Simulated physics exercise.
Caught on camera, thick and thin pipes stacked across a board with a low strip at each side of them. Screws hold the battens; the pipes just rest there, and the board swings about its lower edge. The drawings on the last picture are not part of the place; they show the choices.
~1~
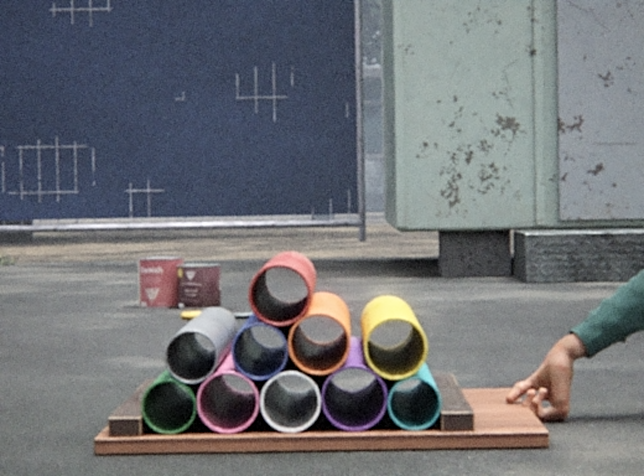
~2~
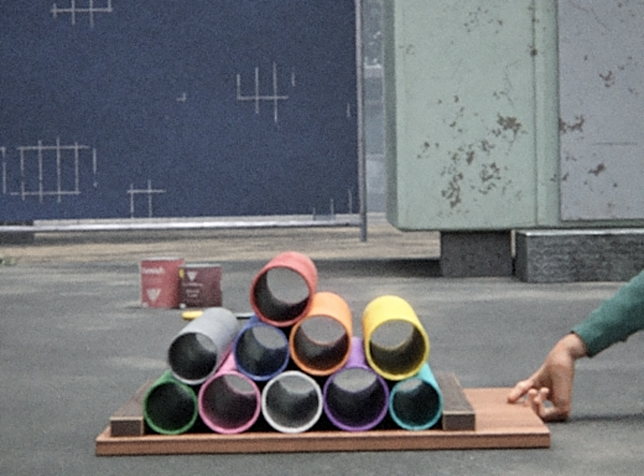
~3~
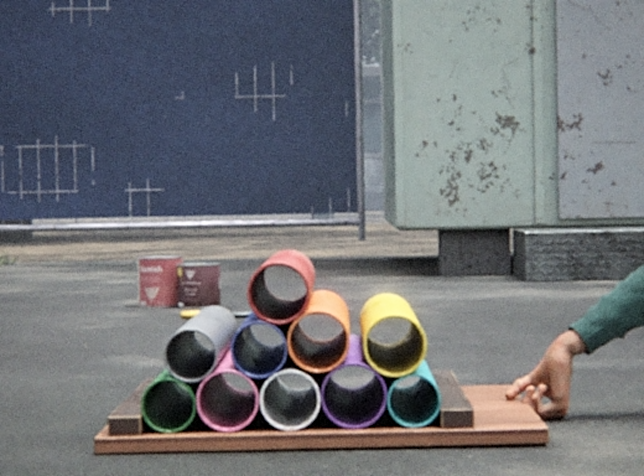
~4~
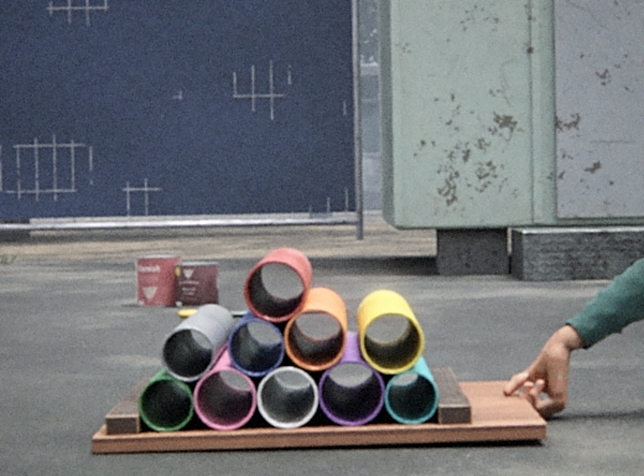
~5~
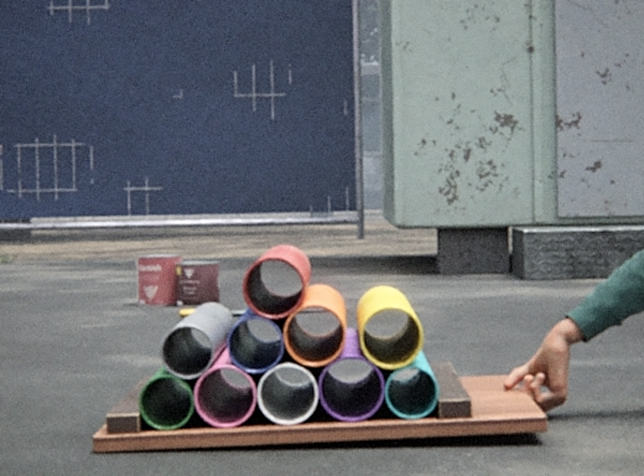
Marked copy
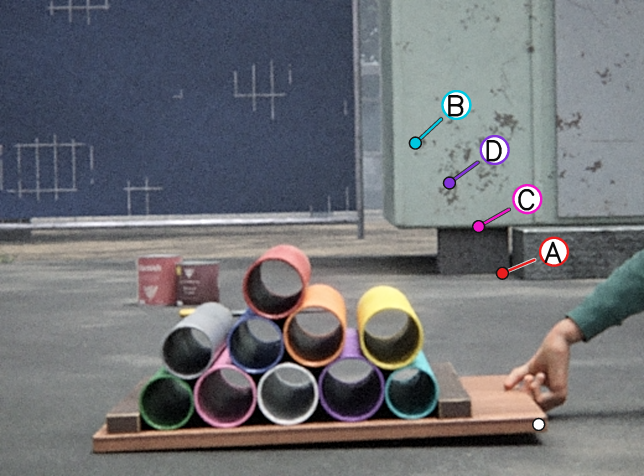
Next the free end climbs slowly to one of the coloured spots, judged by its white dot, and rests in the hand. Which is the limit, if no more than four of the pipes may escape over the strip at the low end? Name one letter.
At most to D.
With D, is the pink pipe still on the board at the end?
Yes, with D.
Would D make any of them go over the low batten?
At D: Yes.
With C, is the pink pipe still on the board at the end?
Yes.
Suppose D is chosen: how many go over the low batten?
At D the number is four.
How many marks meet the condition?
Three of the four.
On the copy, A at (502, 273); B at (416, 143); C at (479, 227); D at (449, 183); the white dot at (538, 425).
On D. First, board at 19°.
Then, board at 35°.
Finally, board at 35°, four over the low batten (grey, blue, orange, red).
By contrast, A two over the low batten (grey, red); B five over the low batten; C four over the low batten (grey, blue, orange, red).
